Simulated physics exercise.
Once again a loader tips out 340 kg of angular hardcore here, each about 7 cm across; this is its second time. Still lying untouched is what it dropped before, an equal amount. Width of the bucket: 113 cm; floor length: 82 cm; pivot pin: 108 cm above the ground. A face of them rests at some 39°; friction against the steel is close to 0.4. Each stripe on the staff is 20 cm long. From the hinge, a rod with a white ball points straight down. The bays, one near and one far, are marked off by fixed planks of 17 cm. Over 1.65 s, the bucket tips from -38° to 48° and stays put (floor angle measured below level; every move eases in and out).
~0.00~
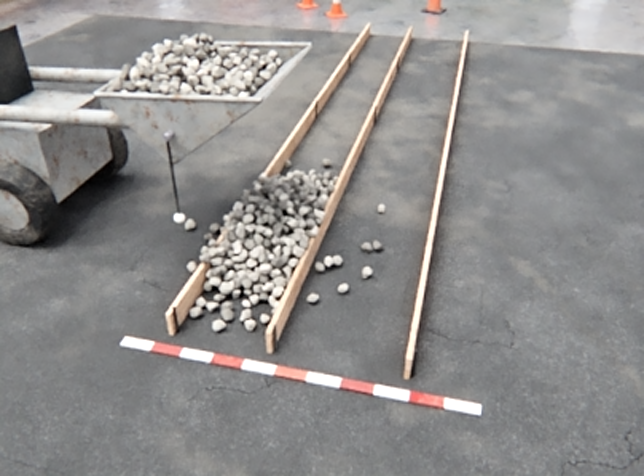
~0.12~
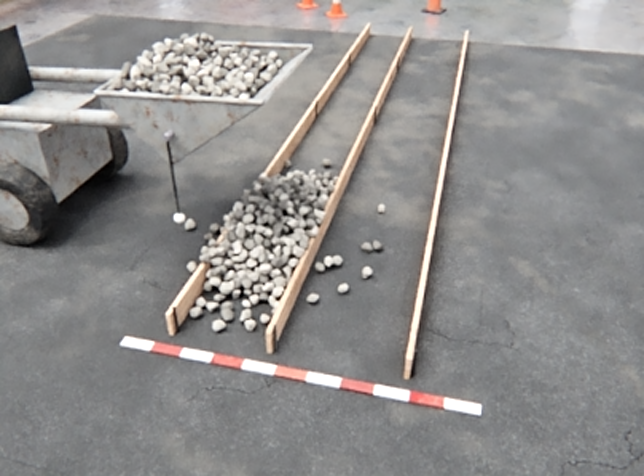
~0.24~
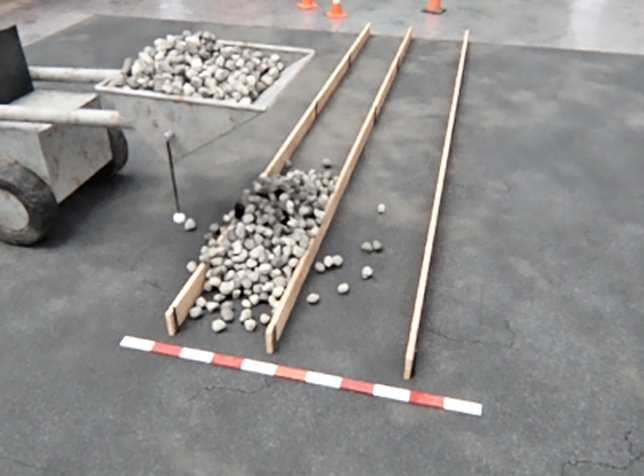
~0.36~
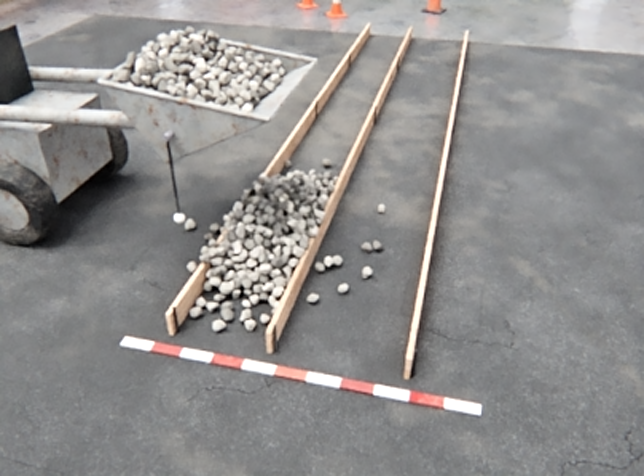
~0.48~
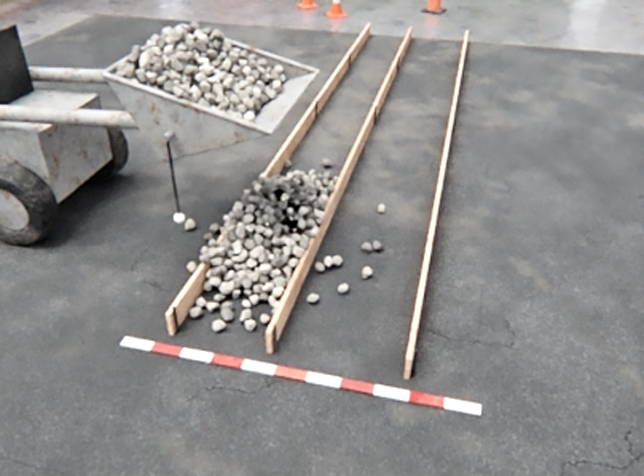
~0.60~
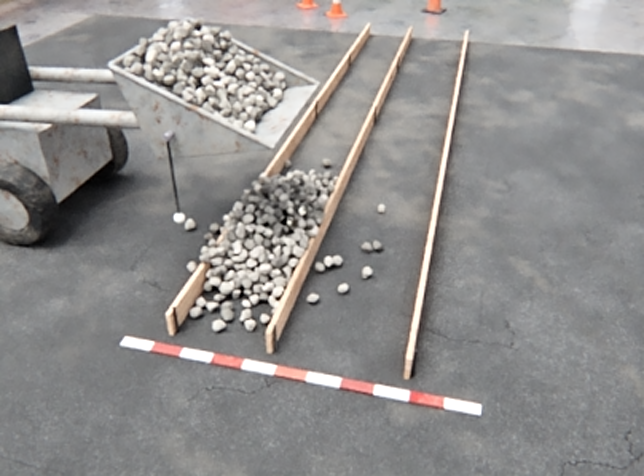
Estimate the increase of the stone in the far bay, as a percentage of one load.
Roughly 35 per cent of one load.
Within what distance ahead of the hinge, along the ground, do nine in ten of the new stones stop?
Around 120 cm ahead of it.
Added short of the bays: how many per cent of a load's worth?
Roughly 0 percent of a load.
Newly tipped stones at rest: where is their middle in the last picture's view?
Centre: Approx. (298, 225).
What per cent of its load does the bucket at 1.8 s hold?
Roughly 25 parts in a hundred of the load.
After 1.2 s the floor is at 35°; in per cent of one load, 96 in the bucket, 2 short of the bays, 101 in the near bay, 2 in the far bay; the foremost stones are at (353, 259).
After 1.8 s the floor is at 48°; in per cent of one load, 23 in the bucket, 2 short of the bays, 159 in the near bay, 16 in the far bay; the foremost stones are at (375, 247).
After 2.1 s the floor is at 48°; in per cent of one load, 5 in the bucket, 3 short of the bays, 160 in the near bay, 33 in the far bay; the foremost stones are at (410, 251).
After 4.7 s the floor is at 48°; in per cent of one load, 2 in the bucket, 4 short of the bays, 158 in the near bay, 37 in the far bay; the foremost stones are at (414, 267). Net gain in the far bay, 35.
